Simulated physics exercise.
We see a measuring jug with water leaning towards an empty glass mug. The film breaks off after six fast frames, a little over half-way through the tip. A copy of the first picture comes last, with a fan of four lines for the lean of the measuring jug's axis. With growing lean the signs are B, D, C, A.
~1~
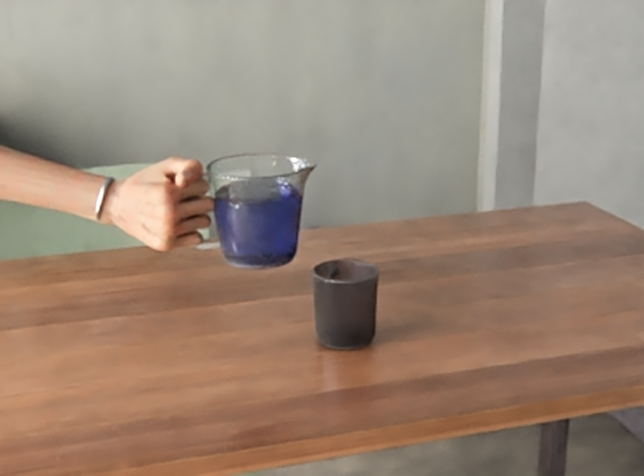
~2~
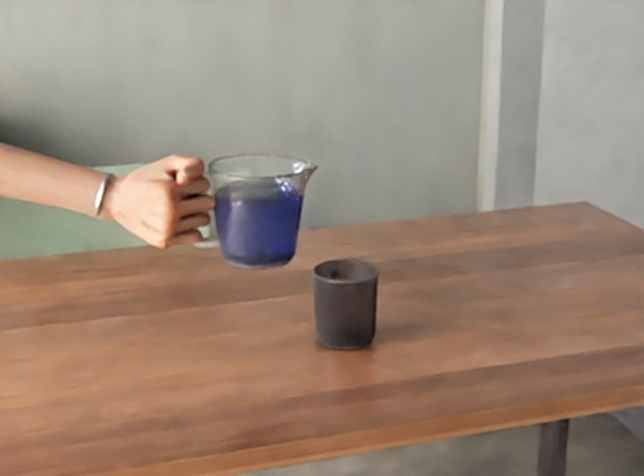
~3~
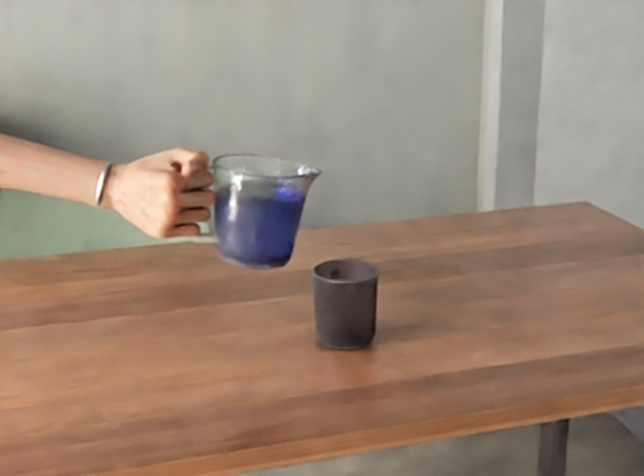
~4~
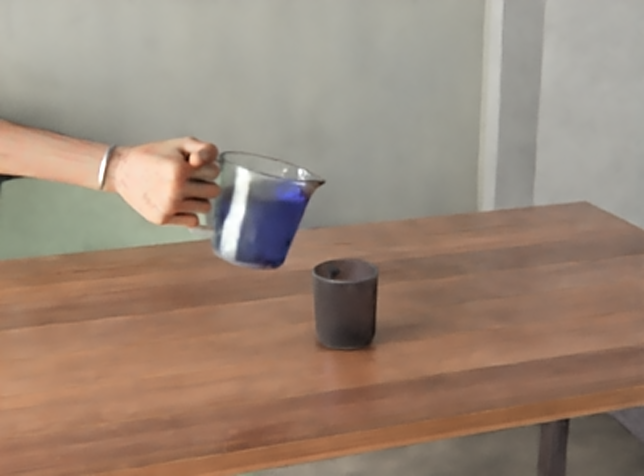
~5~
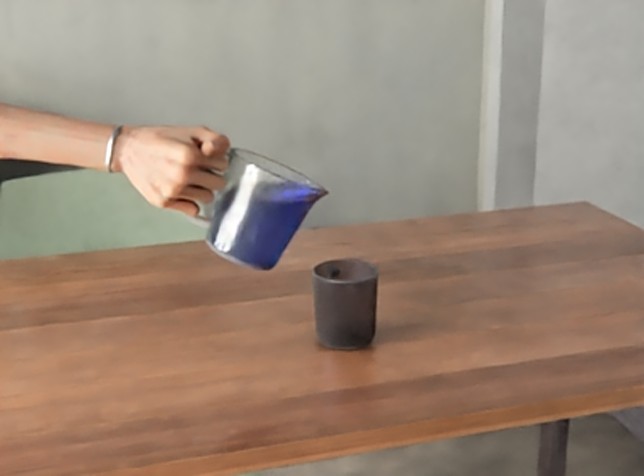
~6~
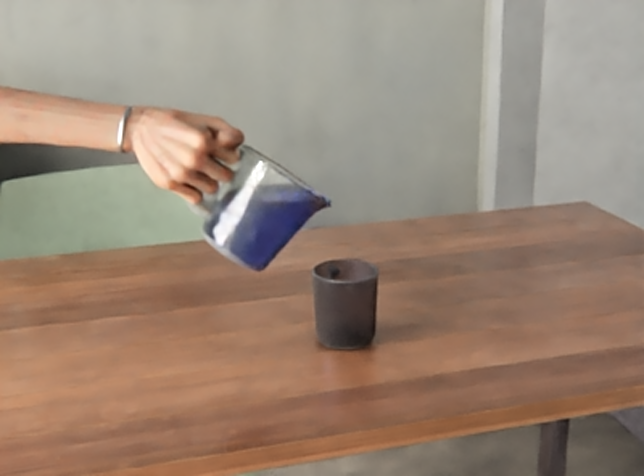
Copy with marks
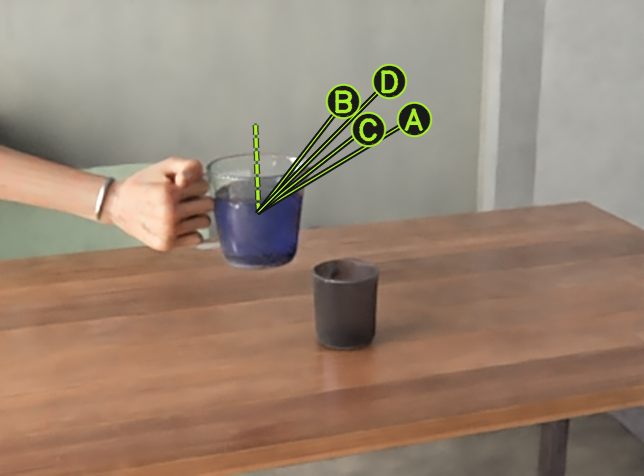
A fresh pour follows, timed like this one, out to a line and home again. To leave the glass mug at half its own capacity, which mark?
Go for C.
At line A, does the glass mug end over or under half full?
Over.
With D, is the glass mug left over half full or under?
Under.
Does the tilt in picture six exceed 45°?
No.
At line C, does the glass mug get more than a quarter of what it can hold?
Yes.
In lime, A at (399, 126); B at (333, 115); C at (353, 137); D at (376, 92).
With A, the glass mug ends with about 73 % of what it can hold; 4 % of the water is spilt.
With B, the glass mug ends with about 21 % of what it can hold.
With C, the glass mug ends with about 53 % of what it can hold.
With D, the glass mug ends with about 36 % of what it can hold.
